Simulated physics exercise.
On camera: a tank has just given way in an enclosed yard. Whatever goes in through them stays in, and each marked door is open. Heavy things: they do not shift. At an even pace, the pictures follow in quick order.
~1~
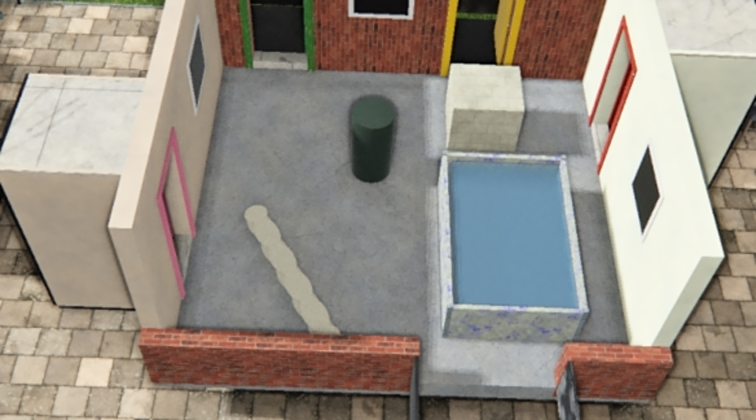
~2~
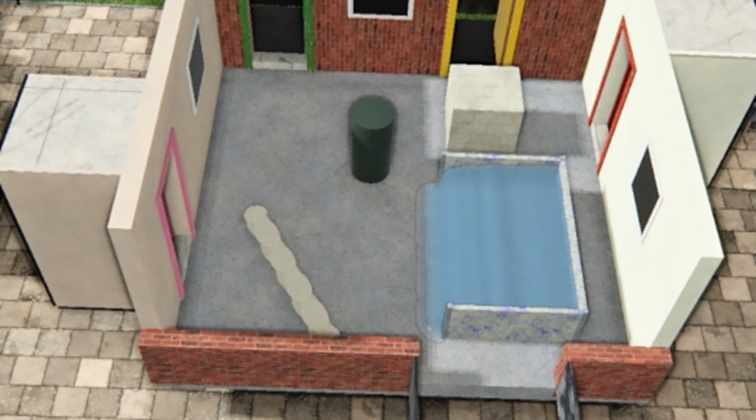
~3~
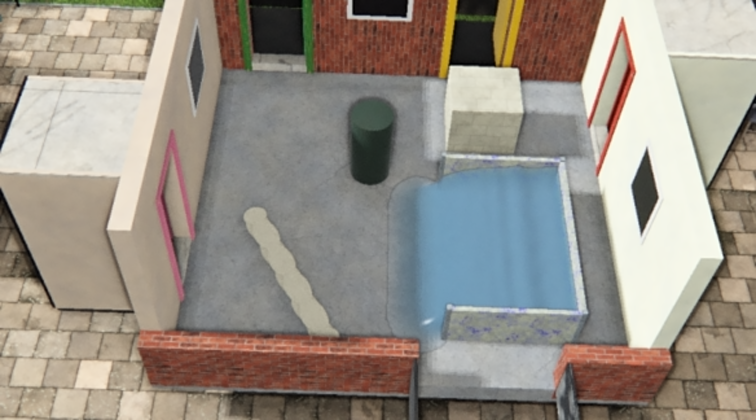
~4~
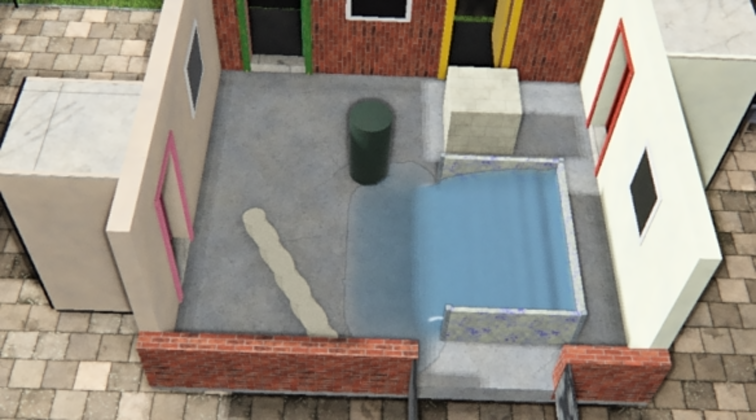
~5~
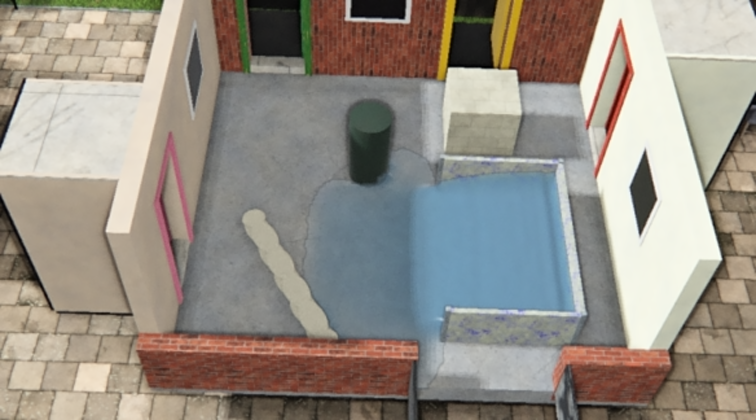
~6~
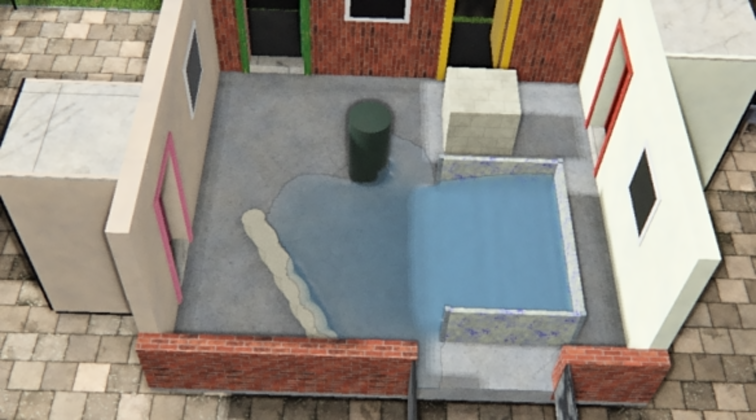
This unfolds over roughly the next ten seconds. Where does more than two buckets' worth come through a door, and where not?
The yellow door will be over the cap. The green door will be over the cap. The red door will be at or under the cap. The pink door will be over the cap.
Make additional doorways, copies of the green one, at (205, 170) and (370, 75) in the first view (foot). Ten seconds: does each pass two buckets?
Going in order, the first one exceeds it and the second one stays short.
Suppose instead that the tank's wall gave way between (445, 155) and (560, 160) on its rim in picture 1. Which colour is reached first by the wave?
First: The door marked red.
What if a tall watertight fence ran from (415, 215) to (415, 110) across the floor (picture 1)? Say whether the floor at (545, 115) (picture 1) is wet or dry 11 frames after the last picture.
I'd say it ends up unwetted.
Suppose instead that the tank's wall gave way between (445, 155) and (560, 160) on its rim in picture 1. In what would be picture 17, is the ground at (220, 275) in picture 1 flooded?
Still dry.
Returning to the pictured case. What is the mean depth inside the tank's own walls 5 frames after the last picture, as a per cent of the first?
Roughly 40 per cent.
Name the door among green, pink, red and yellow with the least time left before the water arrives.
That would be the pink-painted one.
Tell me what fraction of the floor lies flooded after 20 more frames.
Roughly 70 percent.
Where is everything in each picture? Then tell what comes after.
The first frame shows the tank at (510, 231) is whole and still.
In the second frame, water pours out at (445, 248) and has run to (428, 188).
In the third frame, the front is at a hidden place, out from the gap at (445, 251).
In the fourth frame, the front is at (391, 167), out from the gap at (443, 253).
In the fifth frame, water pours out at (443, 254) and has run to a hidden place.
In the sixth frame, the front is at (294, 183), out from the gap at (443, 254).
A moment on, water covers 45 % of the floor; the yellow door not reached, the green door not reached, the red door not reached, the pink door wet at the sill, nothing in.
Next, water covers 60 % of the floor; the yellow door not reached, the green door not reached, the red door not reached, the pink door under two buckets in.
Then, water covers 70 % of the floor; the yellow door wet at the sill, nothing in, the green door over two buckets in, the red door not reached, the pink door over two buckets in.
Later, water covers 90 % of the floor; the yellow door under two buckets in, the green door far over two buckets in, the red door wet at the sill, nothing in, the pink door far over two buckets in.
In the end, water covers 95 % of the floor; the yellow door over two buckets in, the green door far over two buckets in, the red door wet at the sill, nothing in, the pink door far over two buckets in.
